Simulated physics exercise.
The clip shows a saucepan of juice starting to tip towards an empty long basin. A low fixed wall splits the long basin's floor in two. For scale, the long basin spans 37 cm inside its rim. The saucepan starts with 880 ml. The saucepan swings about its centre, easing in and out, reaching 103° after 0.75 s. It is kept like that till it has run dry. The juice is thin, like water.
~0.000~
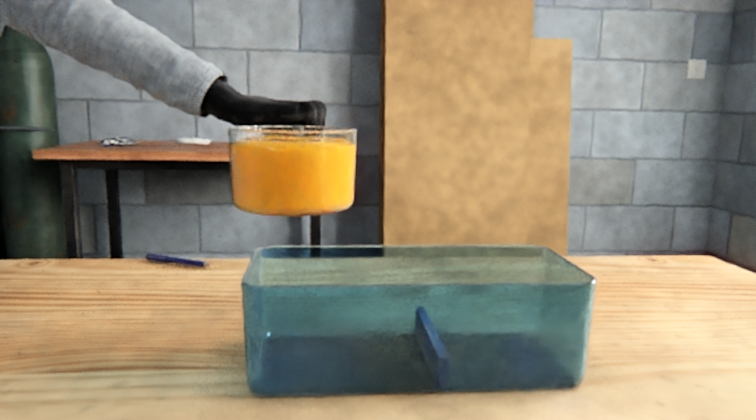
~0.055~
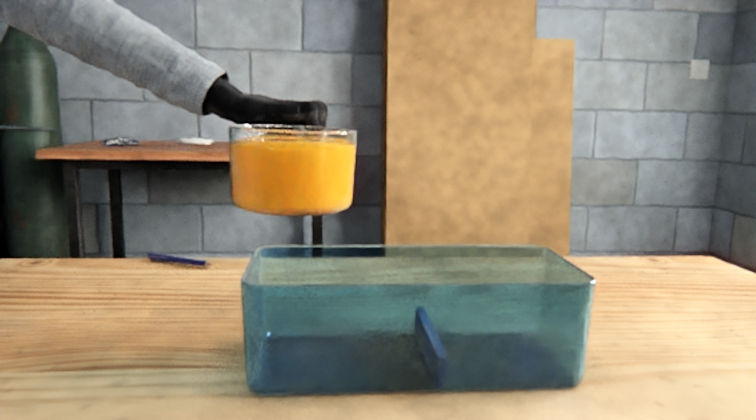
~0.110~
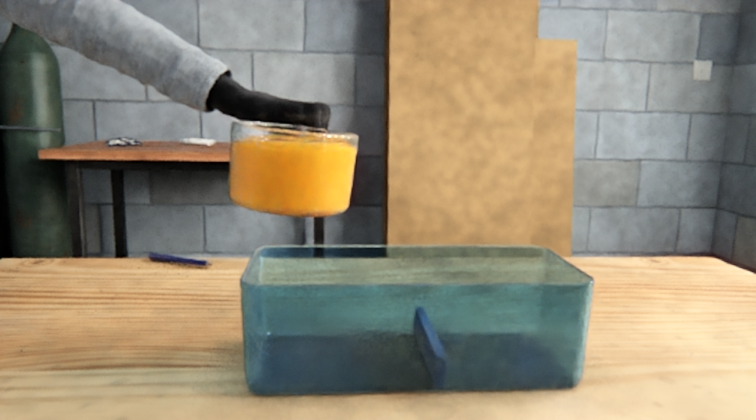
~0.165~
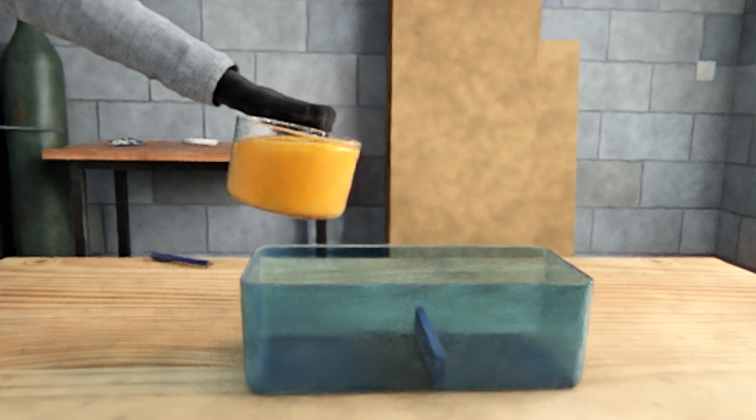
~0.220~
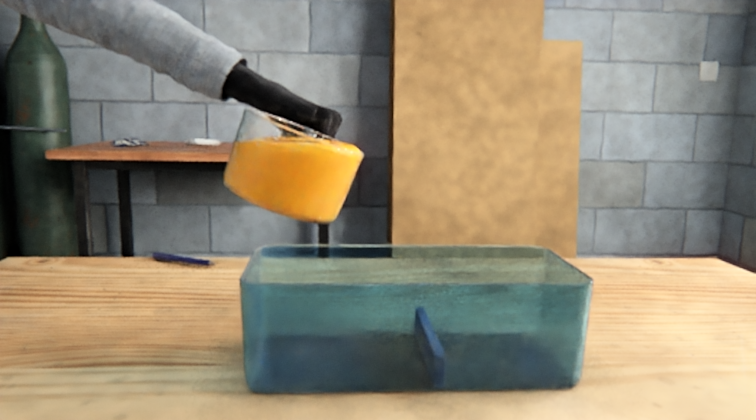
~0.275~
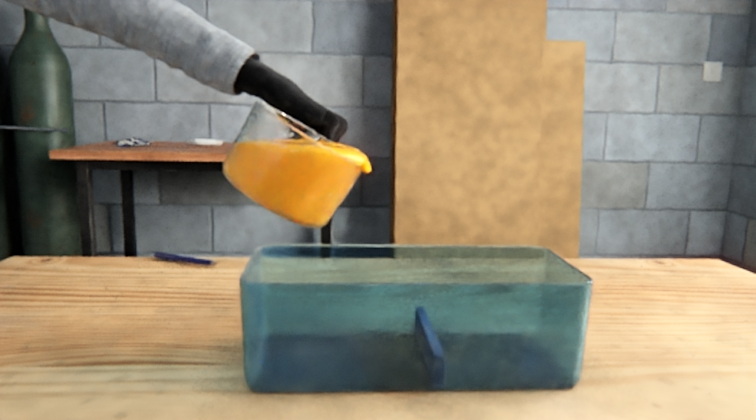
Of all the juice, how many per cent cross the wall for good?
Roughly 19 per cent is past the wall.
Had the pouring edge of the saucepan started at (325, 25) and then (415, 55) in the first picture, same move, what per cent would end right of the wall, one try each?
In turn about 15 and 85 per cent.
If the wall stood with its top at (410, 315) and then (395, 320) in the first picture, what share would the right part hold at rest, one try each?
First 35, then 60 per cent.
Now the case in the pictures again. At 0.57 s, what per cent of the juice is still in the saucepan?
Near 40 in a hundred.
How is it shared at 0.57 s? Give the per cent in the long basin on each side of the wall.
Some 26 per cent left and 6 right.
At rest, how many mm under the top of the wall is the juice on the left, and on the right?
Left about 12 mm, right about 28 mm.
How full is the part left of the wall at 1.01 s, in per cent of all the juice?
Some 78 per cent.
By 0.57 s the tilt is 89° and 39 per cent is still to pour, 26 is left of the wall and 6 right of it.
By 0.78 s the tilt is 103° and 9 per cent is still to pour, 72 is left of the wall and 14 right of it.
By 1.01 s the tilt is 103° and 1 per cent is still to pour, 78 is left of the wall and 18 right of it.
By 1.25 s the tilt is 103° and 0 per cent is still to pour, 79 is left of the wall and 19 right of it.
At rest 79 per cent lies left of the wall, 19 right of it and 2 outside.
